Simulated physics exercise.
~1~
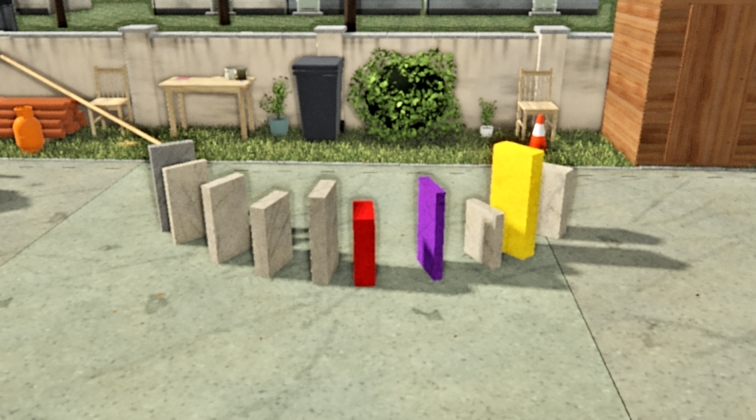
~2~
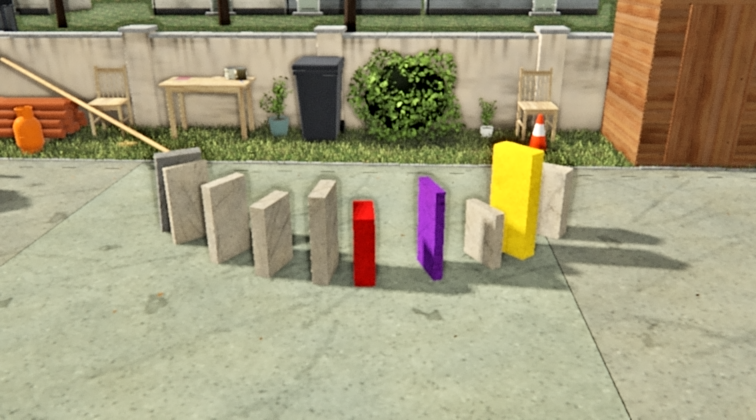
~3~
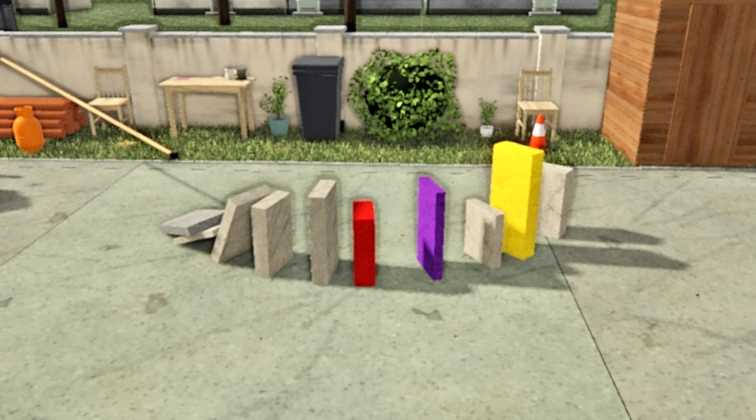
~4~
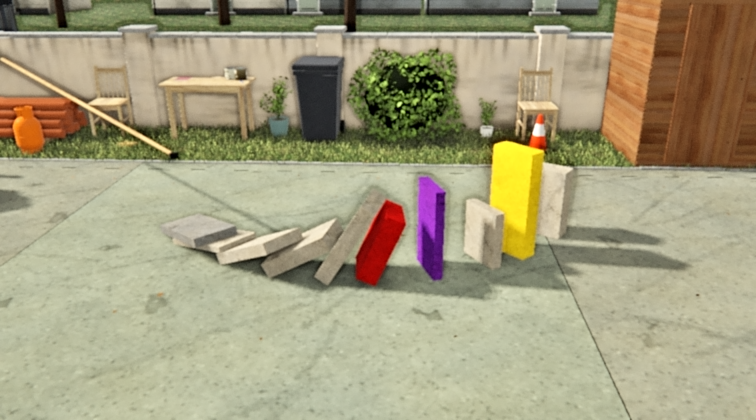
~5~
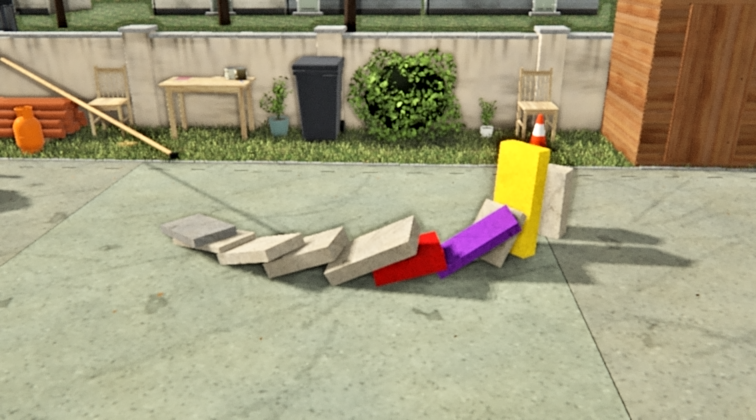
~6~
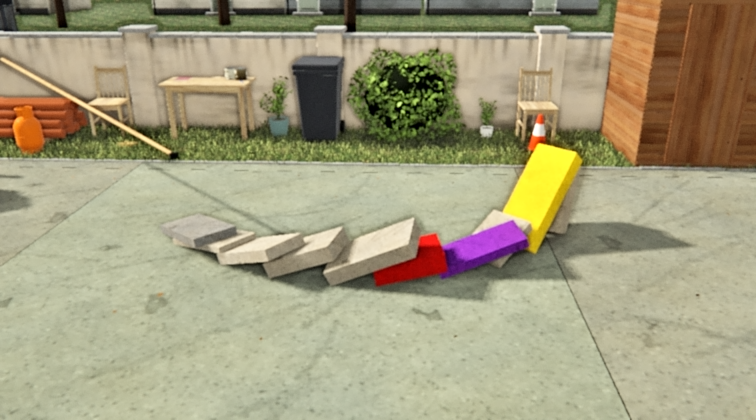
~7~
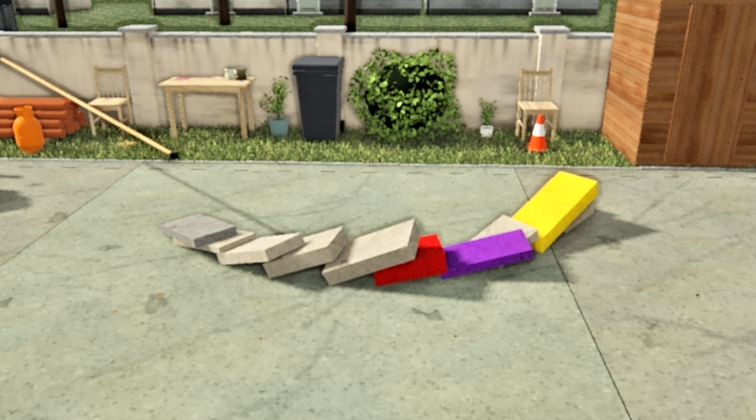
At first, a curved row of upright paving slabs stands on a concrete yard, with a wooden pole angled toward the dark grey one at the left end. That slab tips to the right against its neighbour, and the pole's tip dips toward the ground. The pale slabs topple one after another along the bend until the red one leans over toward the purple. Red drops flat and purple tilts to the right, while the tall yellow slab still stands. Then yellow tips rightward too, and it ends resting slanted at the right, with no slab left standing.
